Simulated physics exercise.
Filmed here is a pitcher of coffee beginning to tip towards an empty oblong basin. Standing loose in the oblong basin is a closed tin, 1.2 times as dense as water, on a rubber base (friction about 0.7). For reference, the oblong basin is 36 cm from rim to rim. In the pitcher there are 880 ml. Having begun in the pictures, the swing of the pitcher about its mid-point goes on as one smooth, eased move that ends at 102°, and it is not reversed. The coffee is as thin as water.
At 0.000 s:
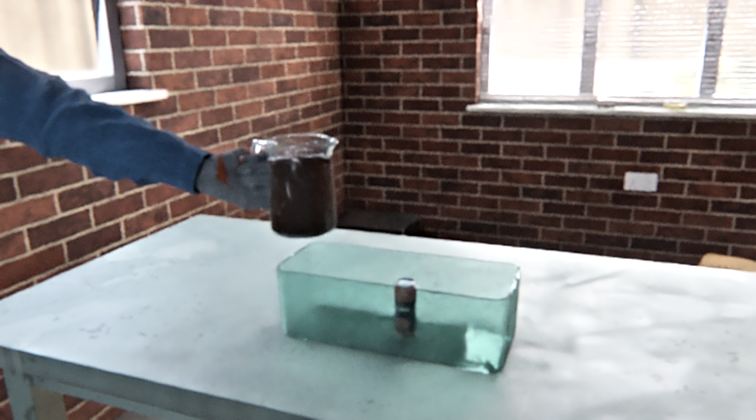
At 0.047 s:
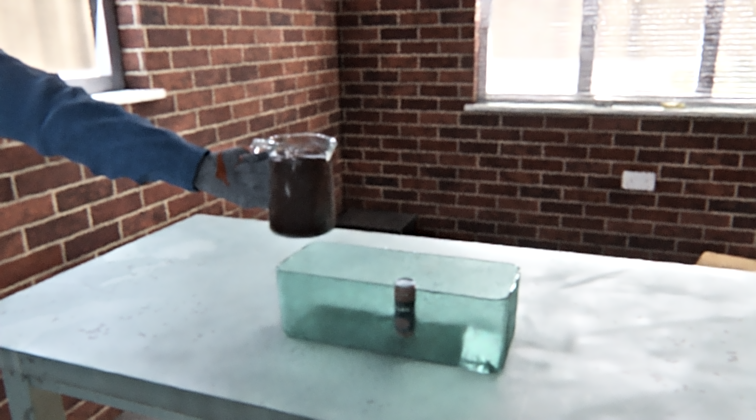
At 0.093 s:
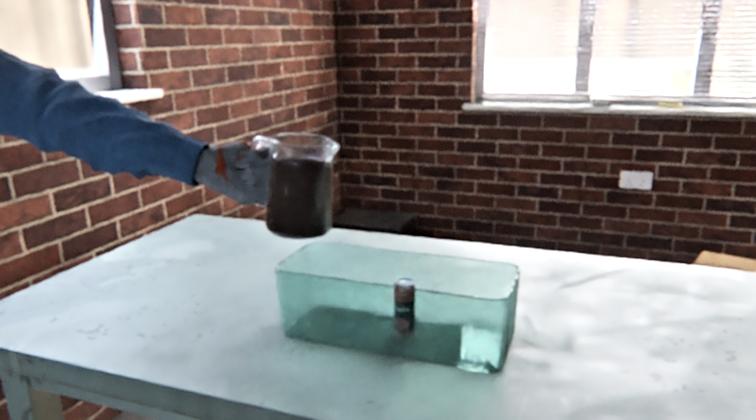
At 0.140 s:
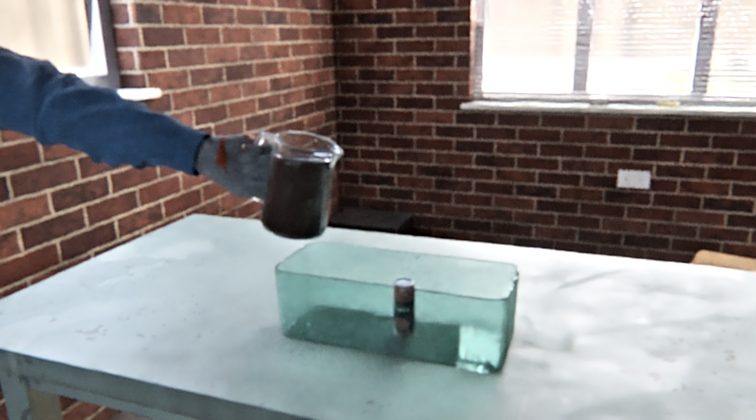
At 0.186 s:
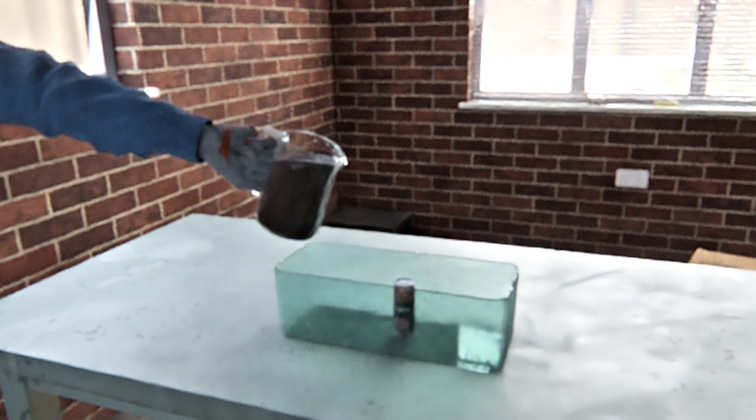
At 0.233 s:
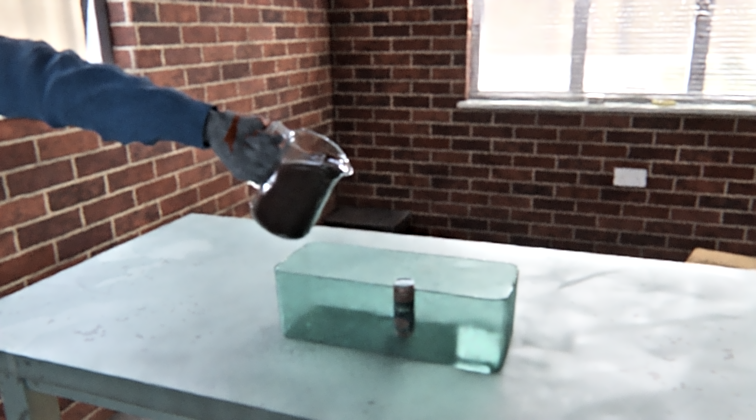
In a brick-walled room with bright windows, a gloved hand in a blue sleeve holds a glass pitcher of dark liquid upright above a pale table, where a small tin stands in a clear greenish oblong basin. The hand then steadily tilts the pitcher rightward, its spout leaning towards the basin.
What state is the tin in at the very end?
The tin is on its side.
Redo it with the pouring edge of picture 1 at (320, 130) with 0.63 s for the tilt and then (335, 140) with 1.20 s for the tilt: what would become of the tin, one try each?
In the first try it remains standing; in the second it comes down.
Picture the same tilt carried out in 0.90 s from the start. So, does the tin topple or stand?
The tin topples.
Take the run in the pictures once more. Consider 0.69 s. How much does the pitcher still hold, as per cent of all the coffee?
I'd say some 32 per cent remains.
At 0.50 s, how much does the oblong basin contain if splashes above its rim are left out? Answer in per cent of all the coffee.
The basin holds roughly 10 in a hundred parts at that moment.
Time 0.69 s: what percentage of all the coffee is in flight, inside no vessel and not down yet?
Airborne fraction: Approx. 16 %.
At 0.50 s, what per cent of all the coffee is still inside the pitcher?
Still held: Roughly 72 % of the total.
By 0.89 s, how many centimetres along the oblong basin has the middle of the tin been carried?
Measured centre to centre, about 7 cm.
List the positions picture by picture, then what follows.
Tilt 0°; pouring edge (335, 142); surface from (276, 151) to (329, 154); the oblong basin's rim runs from (294, 255) to (515, 283); the tin's top is at (406, 284), in the first frame.
Tilt 2°; pouring edge (336, 143); surface from (276, 151) to (329, 155), in the second frame.
Tilt 6°; pouring edge (339, 147); surface from (278, 150) to (331, 156), in the third frame.
Tilt 13°; pouring edge (343, 153); surface from (278, 159) to (334, 158), in the fourth frame.
Tilt 22°; pouring edge (347, 162); surface from (277, 168) to (339, 161), in the fifth frame.
Tilt 33°; pouring edge (351, 173); surface from (271, 177) to (348, 165), in the sixth frame.
Then, 0.50 s in, the tilt is 93° and 73 per cent is still to pour; the tin stands where it began.
Then, 0.69 s in, the tilt is 102° and 33 per cent is still to pour; the tin leans 5°.
Then, 0.89 s in, the tilt is 102° and 12 per cent is still to pour; the tin leans 59°.
Then, 1.11 s in, the tilt is 102° and 4 per cent is still to pour; the tin lies on its side.
Finally, the tin lies on its side.
